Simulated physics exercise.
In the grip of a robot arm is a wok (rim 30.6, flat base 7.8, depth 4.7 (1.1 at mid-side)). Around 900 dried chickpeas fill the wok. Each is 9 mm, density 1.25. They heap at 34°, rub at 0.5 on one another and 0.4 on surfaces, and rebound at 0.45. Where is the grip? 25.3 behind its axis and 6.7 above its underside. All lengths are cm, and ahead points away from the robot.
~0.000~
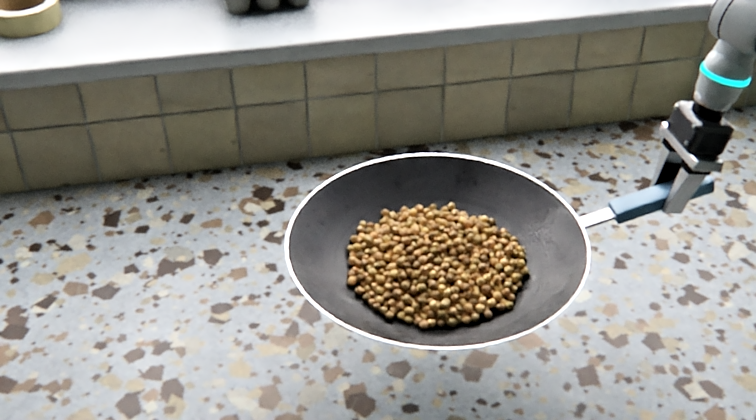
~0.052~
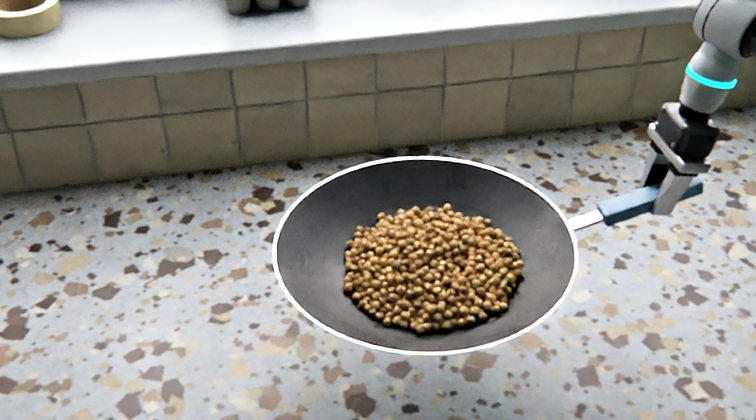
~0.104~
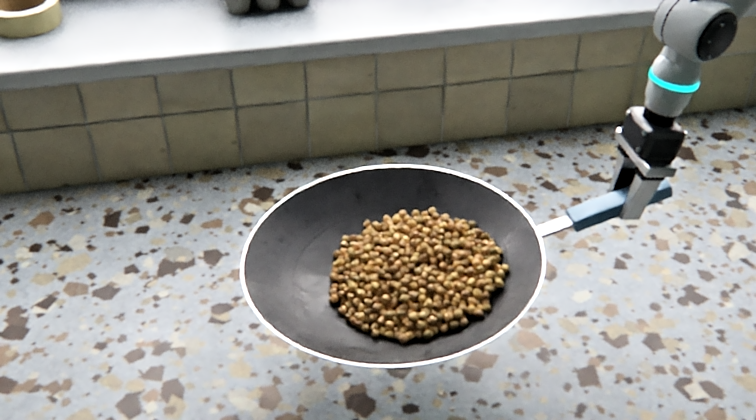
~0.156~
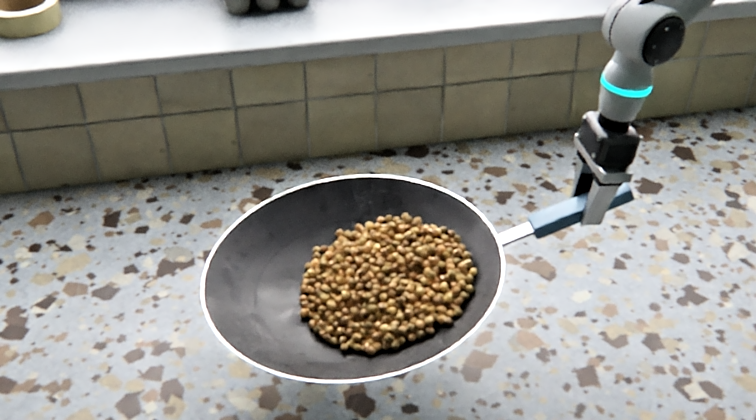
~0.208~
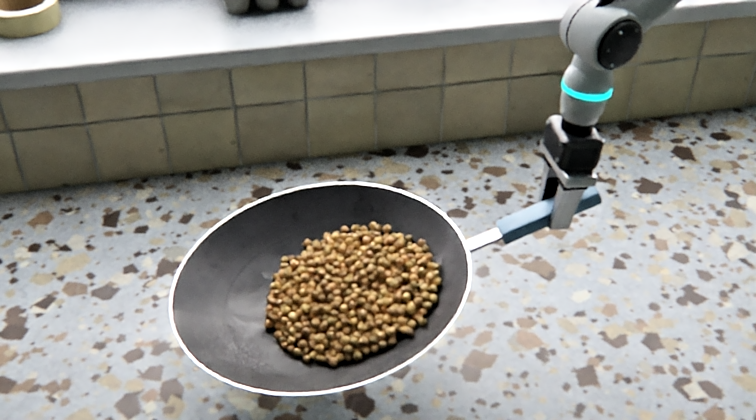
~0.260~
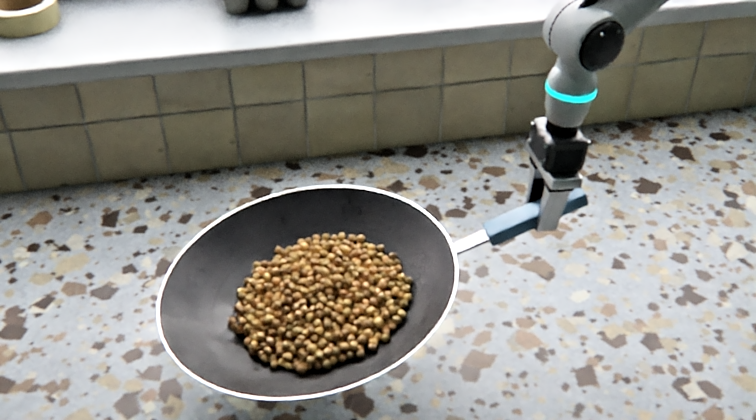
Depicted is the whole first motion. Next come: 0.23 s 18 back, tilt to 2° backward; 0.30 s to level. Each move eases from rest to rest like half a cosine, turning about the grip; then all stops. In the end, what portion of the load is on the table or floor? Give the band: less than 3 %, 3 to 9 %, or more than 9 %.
Band: More than 9 %.
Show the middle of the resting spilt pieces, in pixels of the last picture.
In the last view, it's around (350, 357).
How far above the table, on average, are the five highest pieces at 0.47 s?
Roughly 21 cm above the table.
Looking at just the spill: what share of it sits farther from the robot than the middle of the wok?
That share is close to 100 percent.
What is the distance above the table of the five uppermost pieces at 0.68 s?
Those pieces are roughly 14 cm high.
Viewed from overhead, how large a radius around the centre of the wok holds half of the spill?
That distance comes to about 16 cm.
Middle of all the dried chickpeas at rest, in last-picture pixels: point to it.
At about (478, 258).
After 0.47 s, tilted 2° backward, highest piece 21 above the table; 707 in the wok, 193 in flight or on a rim.
After 0.68 s, level, highest piece 16 above the table; 765 in the wok, 113 on the table or floor, 22 in flight or on a rim.
After 0.99 s, level, highest piece 14 above the table; 765 in the wok, 135 on the table or floor.
After 2.04 s, level, highest piece 14 above the table; 765 in the wok, 135 on the table or floor.
At rest, 765 in the wok, 135 on the table or floor. That is 15 % on the table or floor.
